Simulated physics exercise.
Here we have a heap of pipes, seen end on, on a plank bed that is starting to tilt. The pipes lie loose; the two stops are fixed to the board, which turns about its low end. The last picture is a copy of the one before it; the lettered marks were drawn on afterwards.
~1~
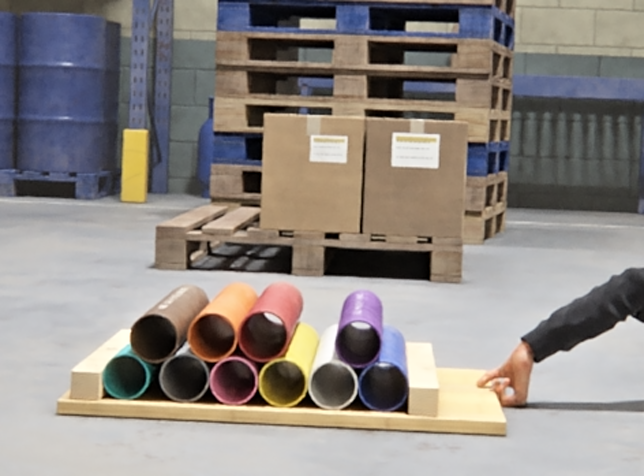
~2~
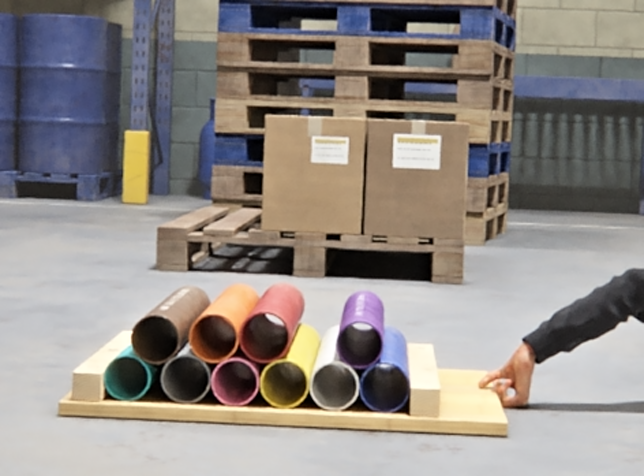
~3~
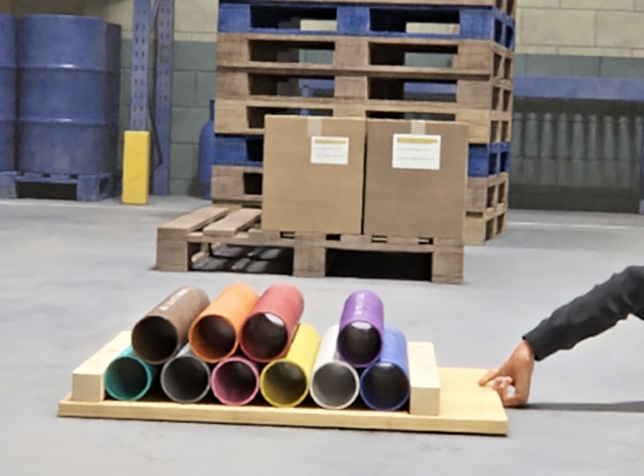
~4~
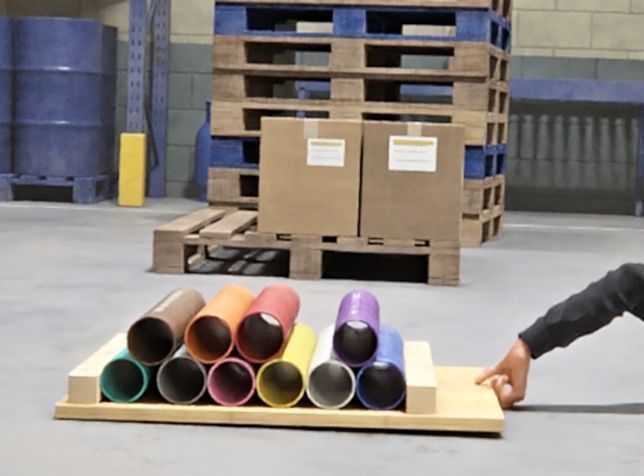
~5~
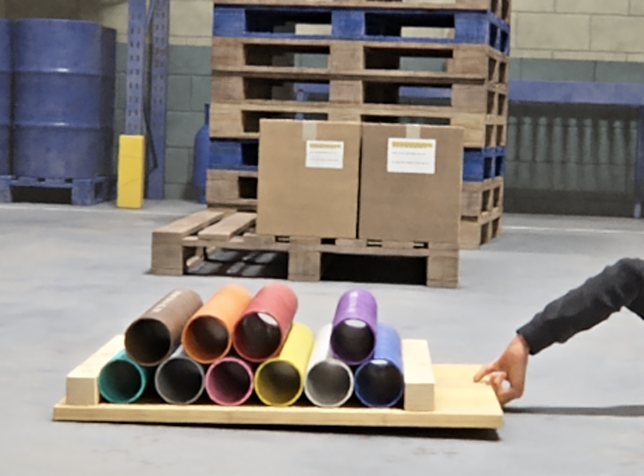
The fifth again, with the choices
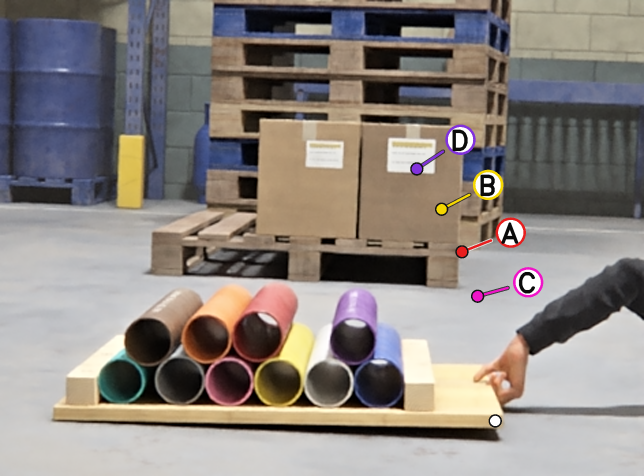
A hand holds the right end of a plank bed stacked with colourful pipes, barely moving.
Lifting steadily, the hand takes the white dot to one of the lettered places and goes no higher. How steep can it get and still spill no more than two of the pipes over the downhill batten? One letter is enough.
The highest mark that will do is A.
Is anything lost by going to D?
Yes.
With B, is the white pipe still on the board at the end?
Yes.
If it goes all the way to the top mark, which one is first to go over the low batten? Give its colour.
The brown one.
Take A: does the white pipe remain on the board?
Yes.
On the marked copy, A at (462, 252); B at (441, 209); C at (477, 296); D at (417, 169); the white dot at (495, 421).
Taking A. A third of the way, board at 15°.
Two thirds of the way, board at 24°.
When it is over, board at 24°, two over the low batten (brown, orange).
As for the rest, B four over the low batten (brown, orange, red, purple); C none over the low batten; D four over the low batten (brown, orange, red, purple).
